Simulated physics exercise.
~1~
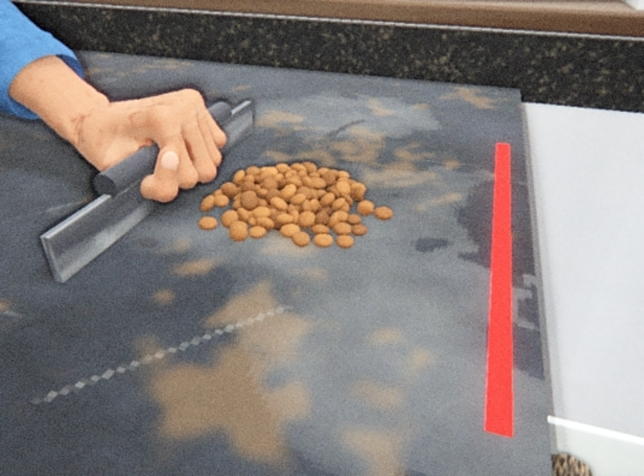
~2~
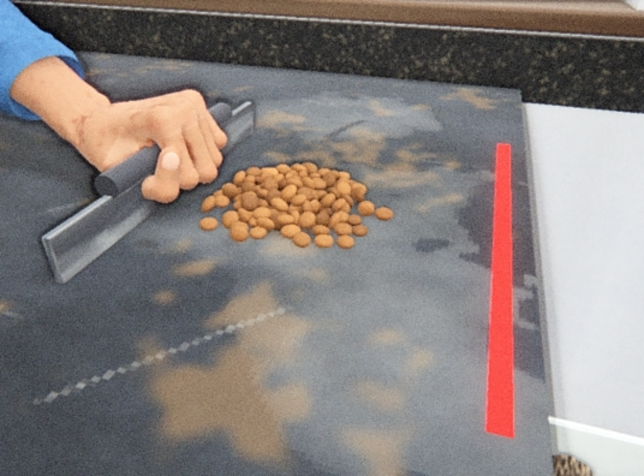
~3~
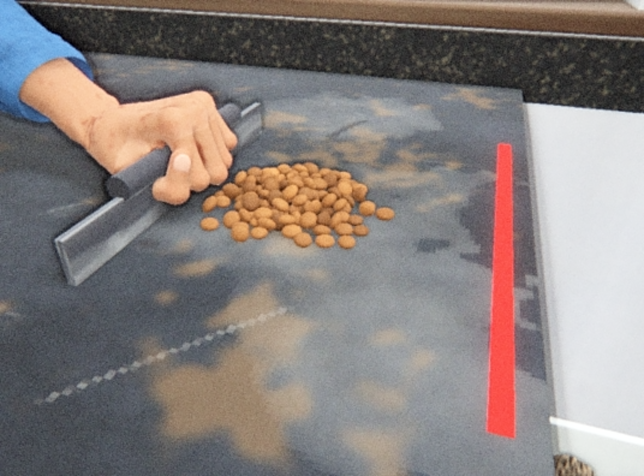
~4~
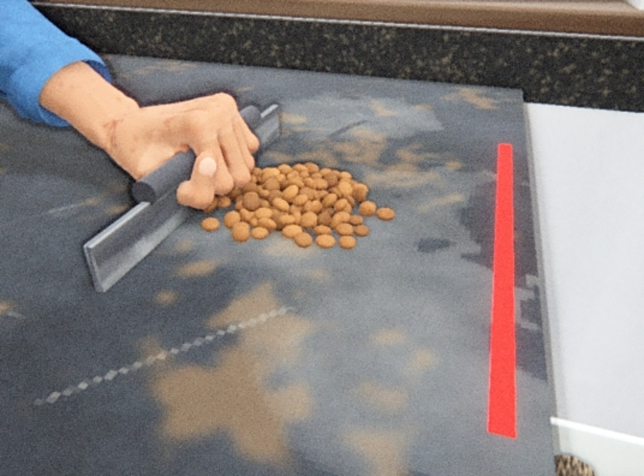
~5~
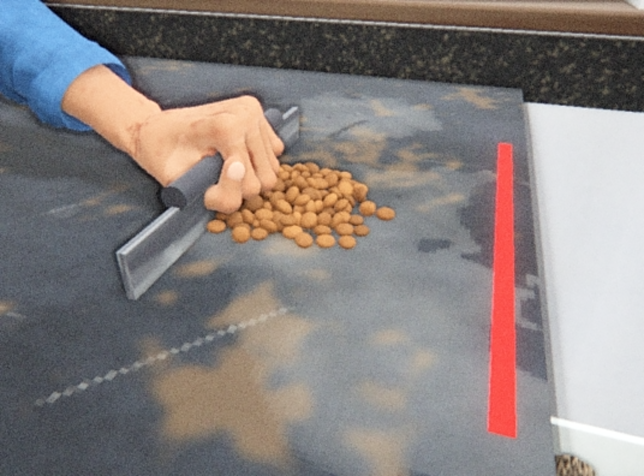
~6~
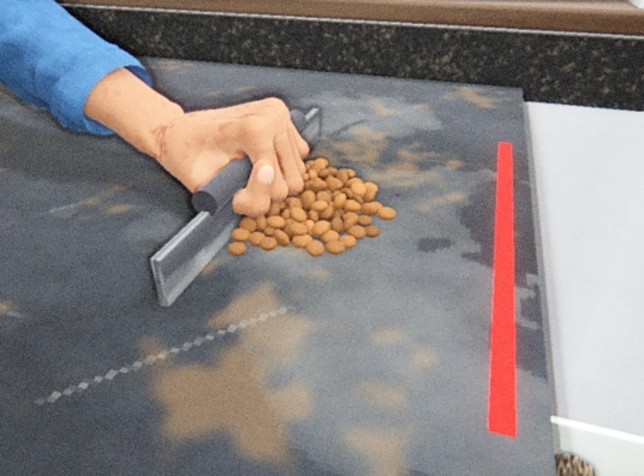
A hand holding a scraper rests, then slides it rightward across a dark mottled surface, pushing into a heap of brown kibble.
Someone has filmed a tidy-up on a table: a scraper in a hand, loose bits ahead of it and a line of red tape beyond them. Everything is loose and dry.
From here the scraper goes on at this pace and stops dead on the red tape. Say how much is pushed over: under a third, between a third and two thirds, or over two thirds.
Dropped: Exceeding two thirds.
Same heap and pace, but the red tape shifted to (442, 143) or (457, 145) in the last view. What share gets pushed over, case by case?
0 % and 20 %.
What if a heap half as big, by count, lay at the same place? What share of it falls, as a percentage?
Result: Near 80 %.
Soon, scraper still moving, near (388, 179); heap all on the table, its front near (499, 232).
A while on, scraper stopped at the red tape; heap most over the edge.
Finally, scraper stopped at the red tape; heap most over the edge.
